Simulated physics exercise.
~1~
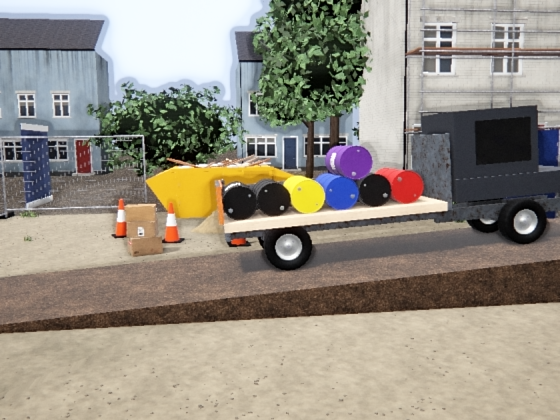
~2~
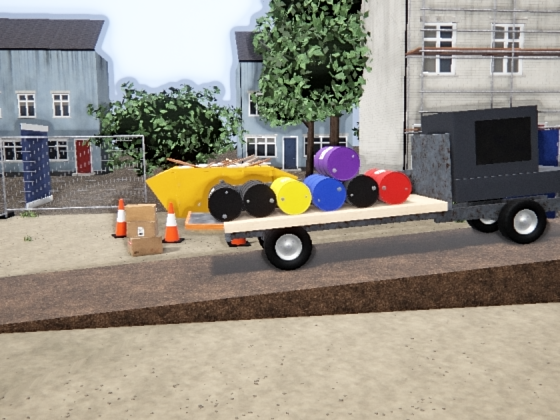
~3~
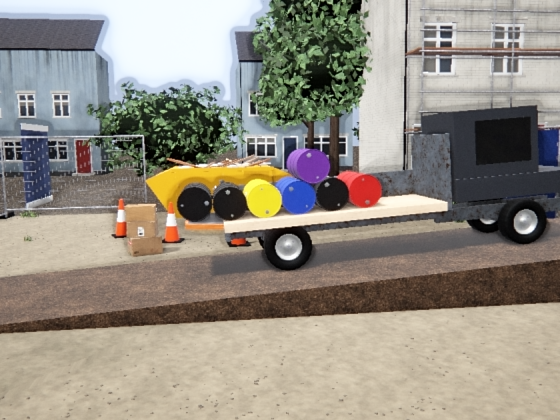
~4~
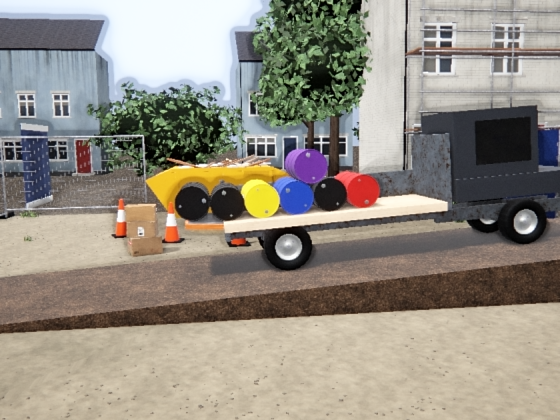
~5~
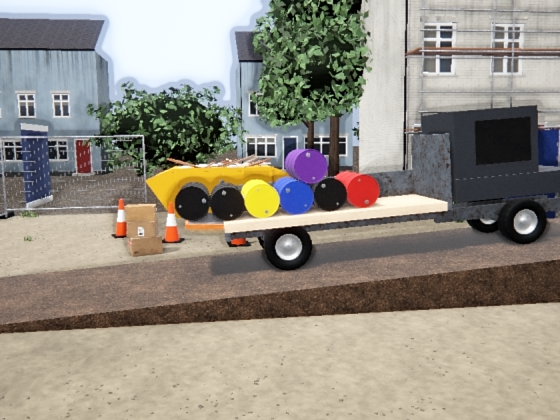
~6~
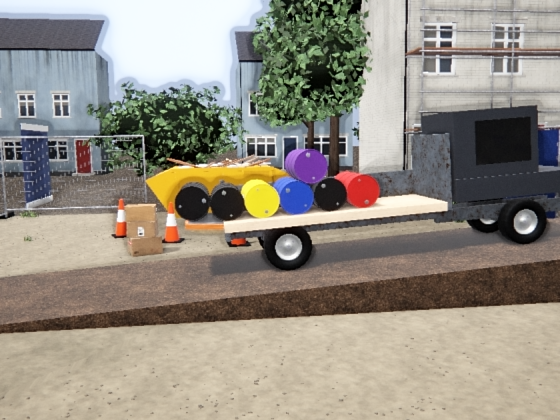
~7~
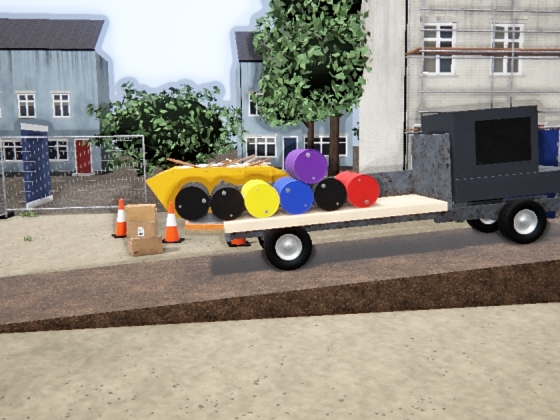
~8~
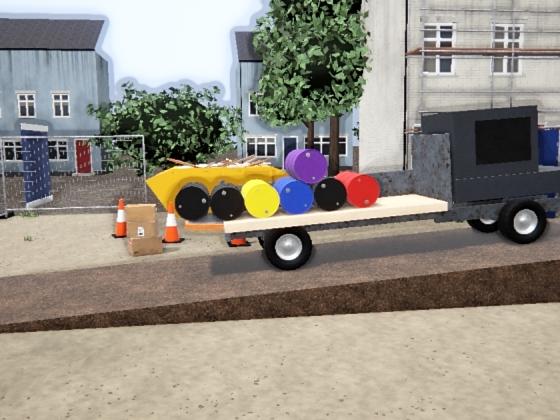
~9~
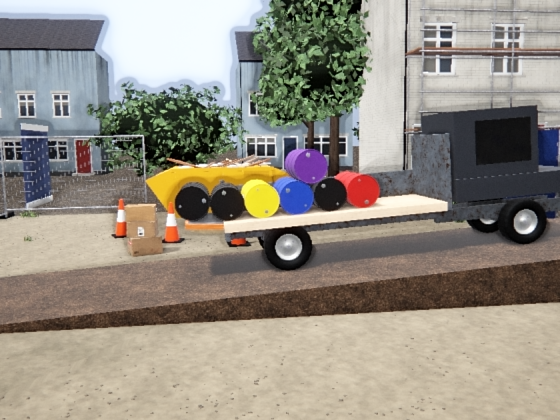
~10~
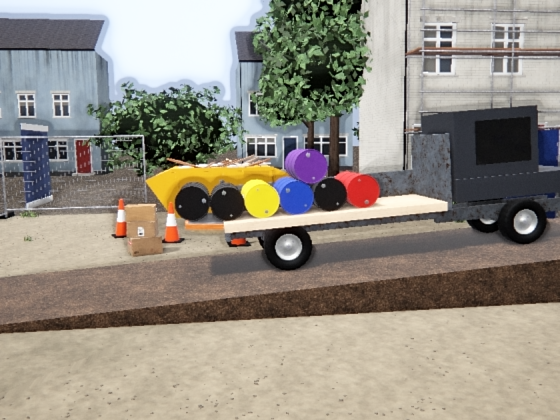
Colourful drums roll left onto the truck's lowered tailgate and stop, with none falling off.
